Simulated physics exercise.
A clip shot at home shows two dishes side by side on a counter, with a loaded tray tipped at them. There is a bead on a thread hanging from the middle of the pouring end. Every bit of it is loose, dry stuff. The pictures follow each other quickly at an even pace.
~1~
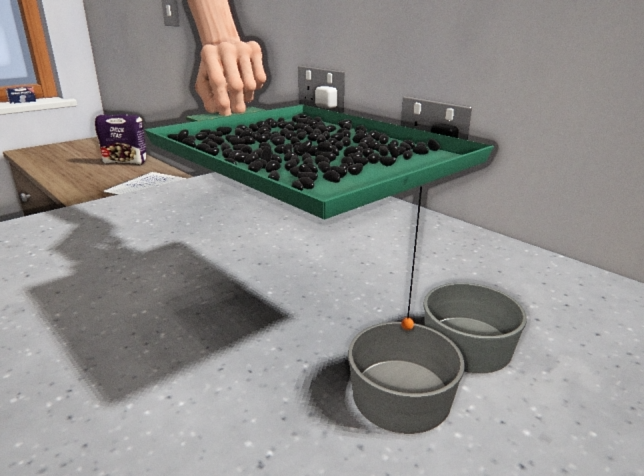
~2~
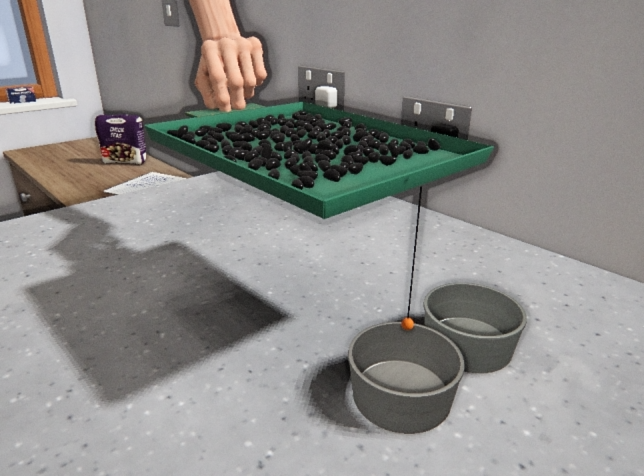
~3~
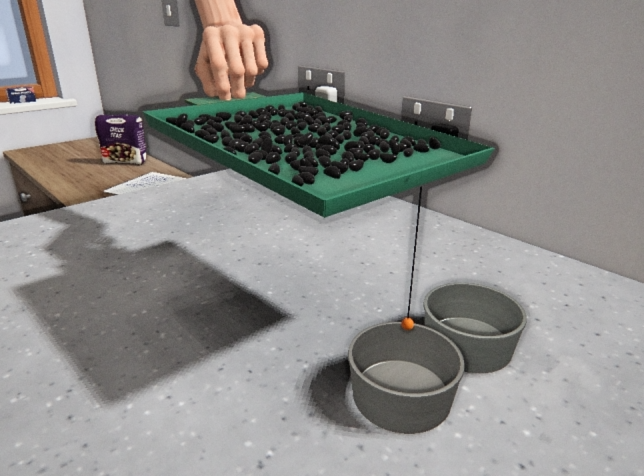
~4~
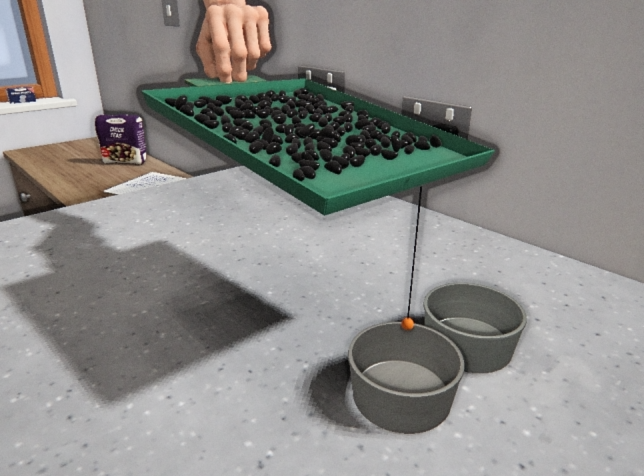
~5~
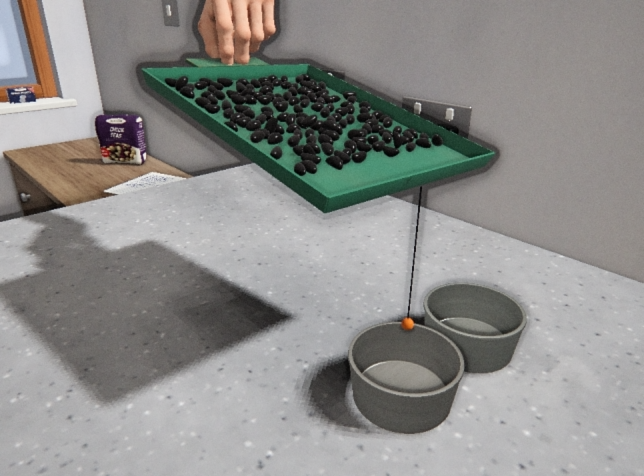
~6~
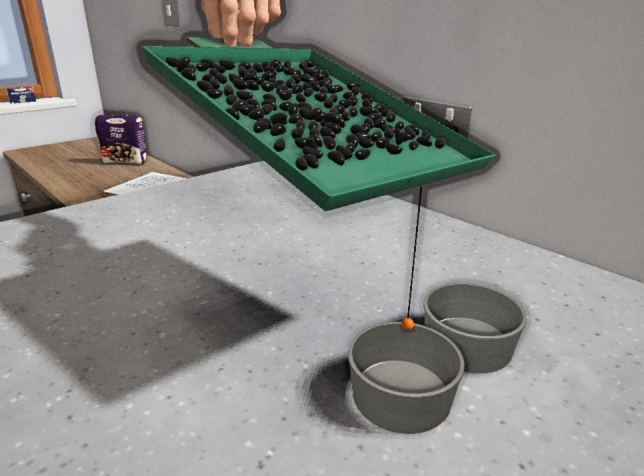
The clip shows a hand holding a green tray of black beans above two gray dishes on a counter, a bead hanging on a thread; the hand then raises the tray's far end, tilting it gradually toward the dishes.
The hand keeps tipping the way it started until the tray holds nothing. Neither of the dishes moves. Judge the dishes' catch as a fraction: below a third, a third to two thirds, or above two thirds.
A third to two thirds.
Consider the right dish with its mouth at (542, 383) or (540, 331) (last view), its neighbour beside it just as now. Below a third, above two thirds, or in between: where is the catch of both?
At the first place under a third, at the second between a third and two thirds.
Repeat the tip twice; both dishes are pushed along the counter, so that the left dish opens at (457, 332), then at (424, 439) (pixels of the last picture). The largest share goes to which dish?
Outcome A - the left-side one; outcome B - the right-side one.
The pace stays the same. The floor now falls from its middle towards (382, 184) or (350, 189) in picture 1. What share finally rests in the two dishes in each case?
First case: 20 %; second case: 20 %.
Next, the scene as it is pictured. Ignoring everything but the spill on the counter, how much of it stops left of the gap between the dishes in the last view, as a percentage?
Close to 10 %.
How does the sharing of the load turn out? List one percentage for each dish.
10 per cent goes to the left dish and 40 per cent to the right dish.
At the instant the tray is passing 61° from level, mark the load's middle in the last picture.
Look about (433, 139) in the last picture.
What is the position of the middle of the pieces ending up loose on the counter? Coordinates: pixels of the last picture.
Their middle ends up at roughly (521, 438).
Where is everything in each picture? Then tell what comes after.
The first frame shows corners of the pouring end at (324, 198) and (488, 146), level; middle of the load at (301, 147), black beans; left dish at (449, 401); right dish at (515, 345); bead on its thread at (407, 324).
The second frame shows corners of the pouring end at (325, 198) and (488, 146), level; middle of the load at (301, 145).
The third frame shows corners of the pouring end at (326, 197) and (488, 147), tipped barely, lowest at the right corner; middle of the load at (301, 138).
The fourth frame shows corners of the pouring end at (327, 195) and (489, 149), tipped a little, lowest at the right corner; middle of the load at (302, 128).
The fifth frame shows corners of the pouring end at (329, 193) and (490, 151), tipped a little, lowest at the right corner; middle of the load at (304, 118).
The sixth frame shows corners of the pouring end at (331, 192) and (490, 154), tipped clearly, lowest at the right corner; middle of the load at (306, 108); left dish at (449, 401); right dish at (515, 345).
Soon after the last picture, tray tipped steeply; nearly all on the tray; a stray few in the left dish; a small part in the air.
A little later, tray tipped past a quarter turn; most on the tray; a stray few in the left dish; a small part in the right dish; a small part outside both; a stray few in the air.
Later still, tray tipped past a quarter turn; a small part in the left dish; about a third in the right dish; about half outside both.
At rest, tray tipped past a quarter turn; a small part in the left dish; about a third in the right dish; about half outside both.
